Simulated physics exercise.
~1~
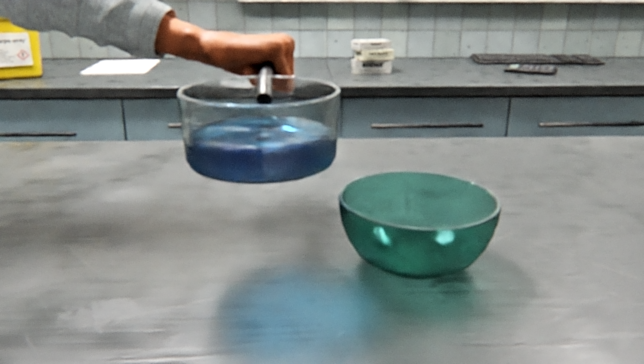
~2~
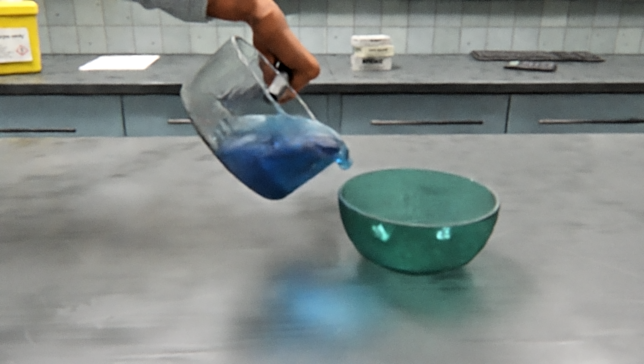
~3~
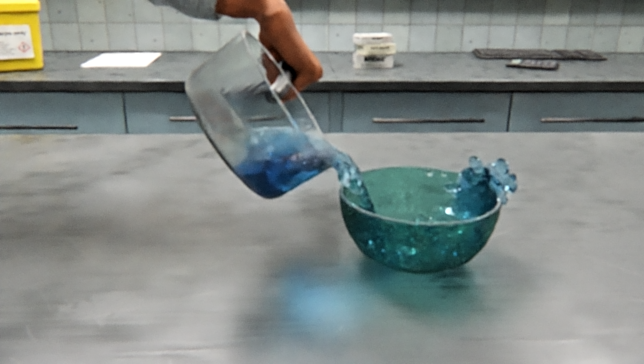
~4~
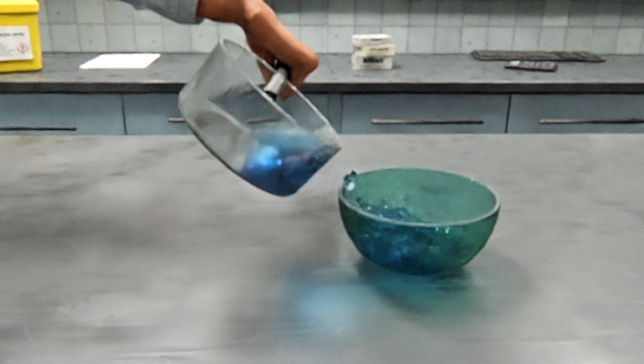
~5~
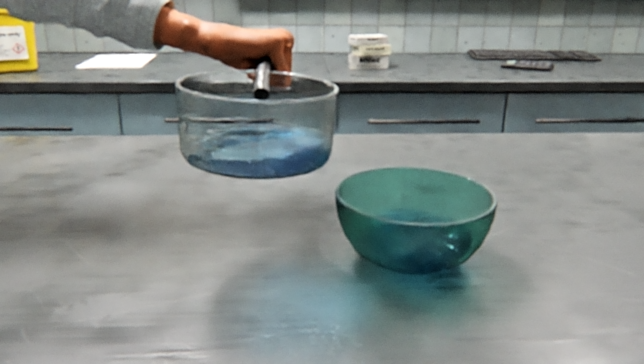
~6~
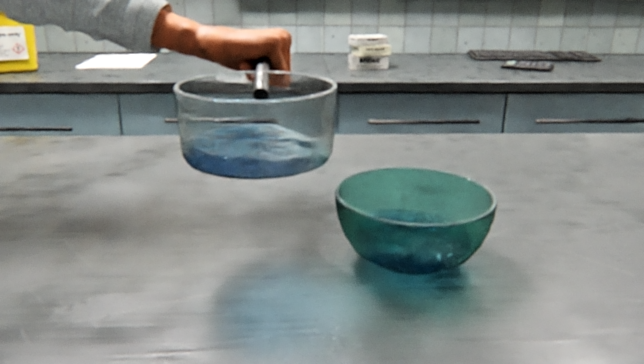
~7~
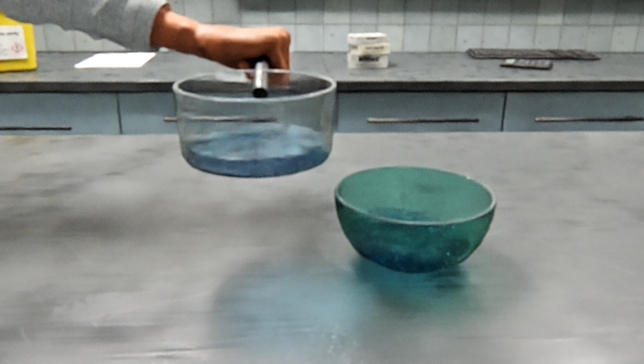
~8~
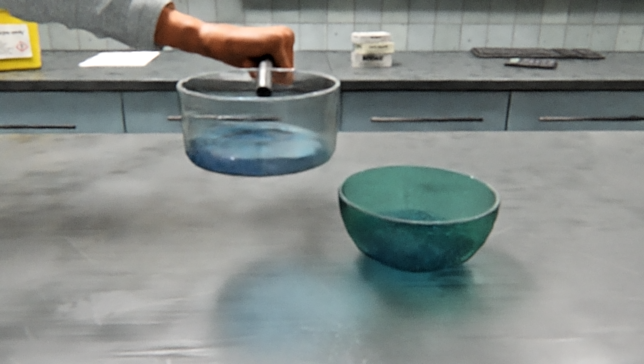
A hand tilted a clear saucepan of blue water towards a green bowl on a grey worktop, and the water poured in, splashing up at the far rim. The pan was then levelled, with some water left in it and some in the bowl.
